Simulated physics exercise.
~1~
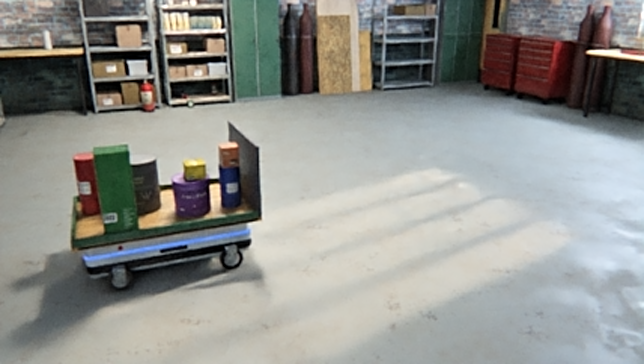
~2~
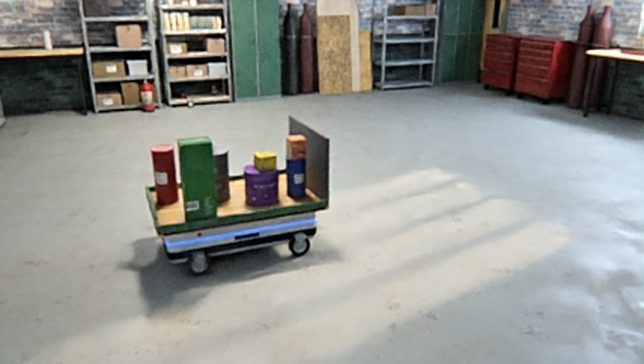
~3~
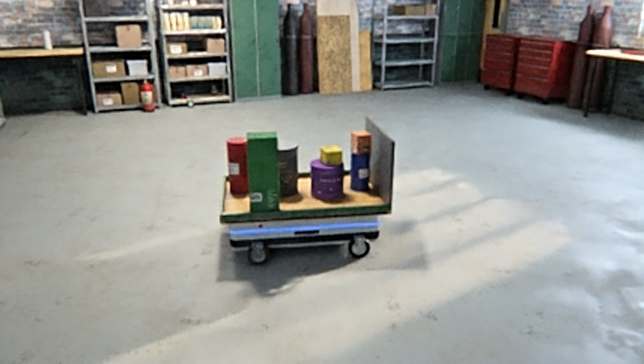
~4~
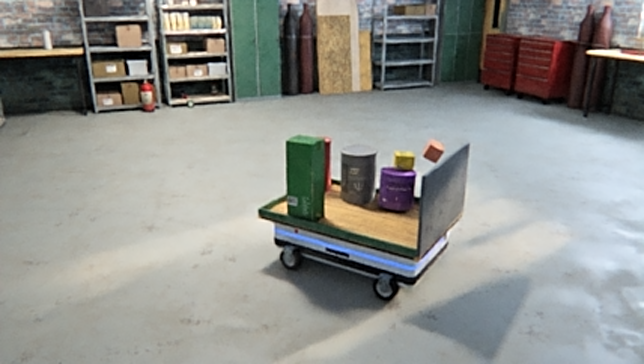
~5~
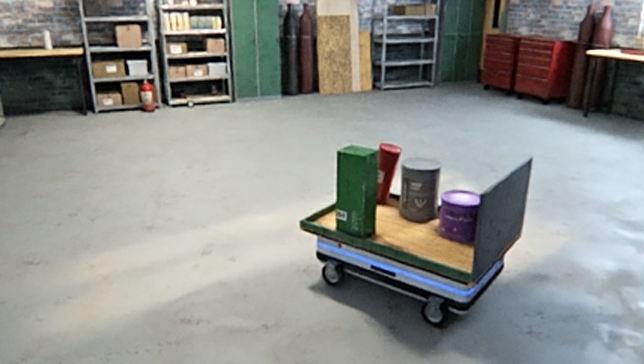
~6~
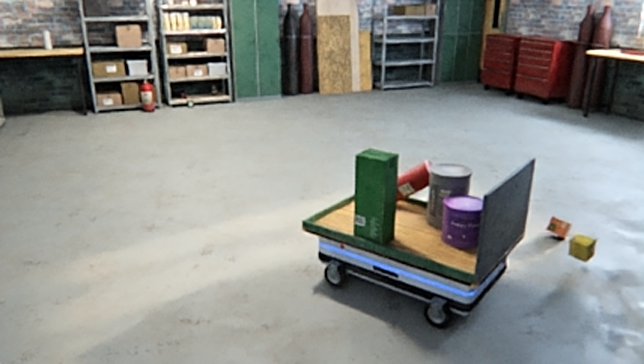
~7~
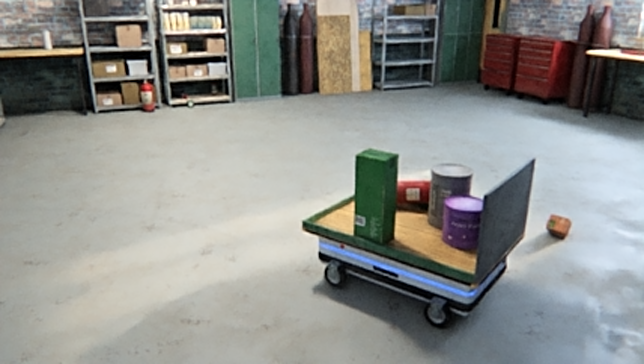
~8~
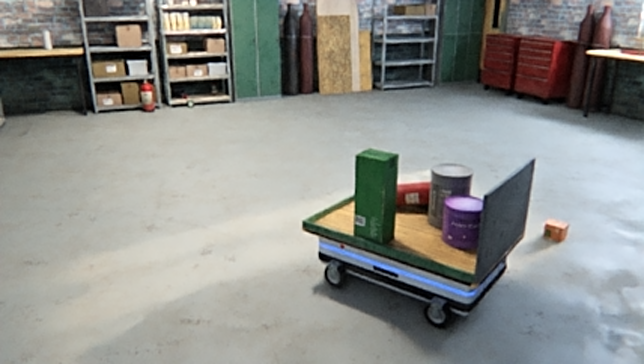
A low delivery cart with a wooden deck and a tall board at its front end rolls rightward across a grey workshop floor, seen from a fixed, raised view. Shelves, green doors and red tool chests line the back wall. A green box and a red canister stand toward the left, a grey pail in the middle, and a purple pail, yellow parcel, blue canister and orange box near the board. As the cart swings toward the viewer, the orange box tips and goes overboard, followed by the yellow parcel. The cart stops, and the red canister topples onto the deck. The green box and both pails remain upright aboard, while the orange box rests on the floor to the right.
